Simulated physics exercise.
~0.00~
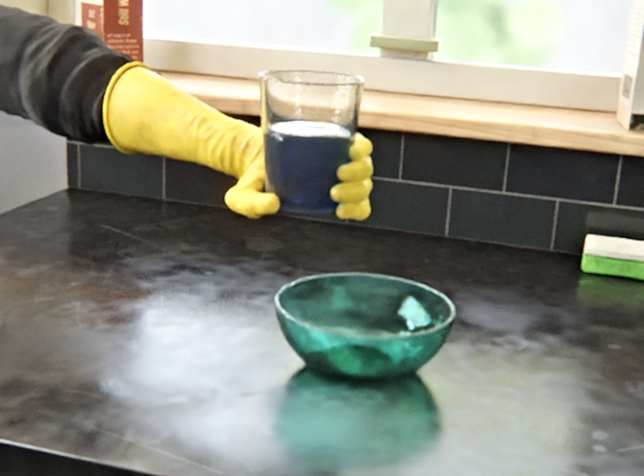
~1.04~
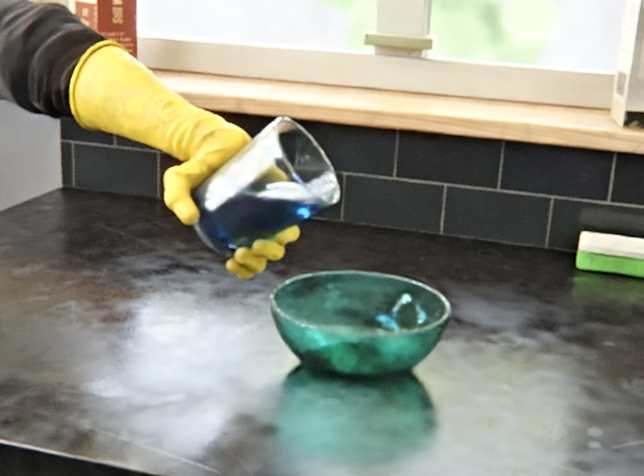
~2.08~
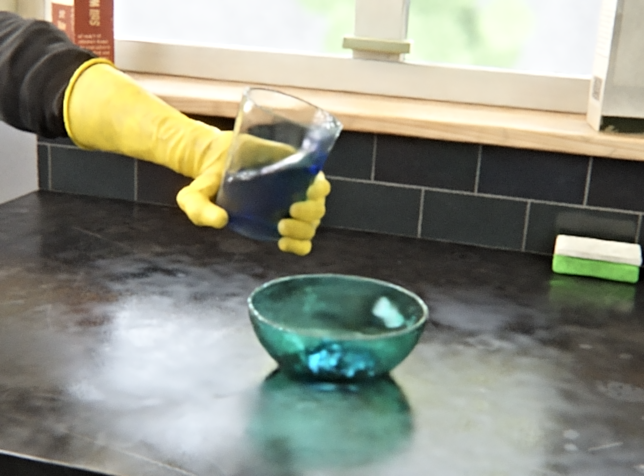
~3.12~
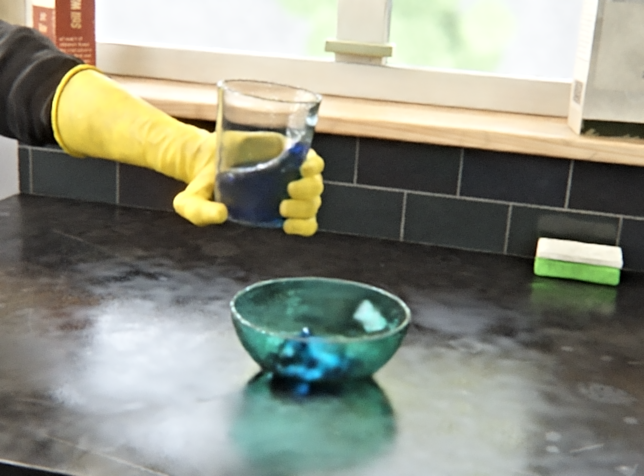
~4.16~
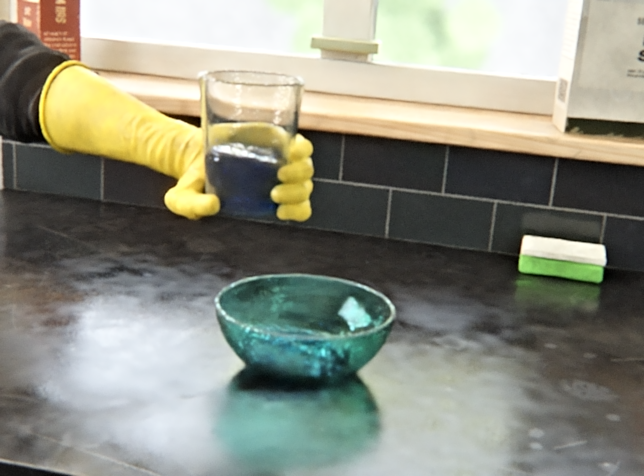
A yellow-gloved hand tilts a tumbler of blue liquid over a green glass bowl, pours some in, then rights it, still part-full.
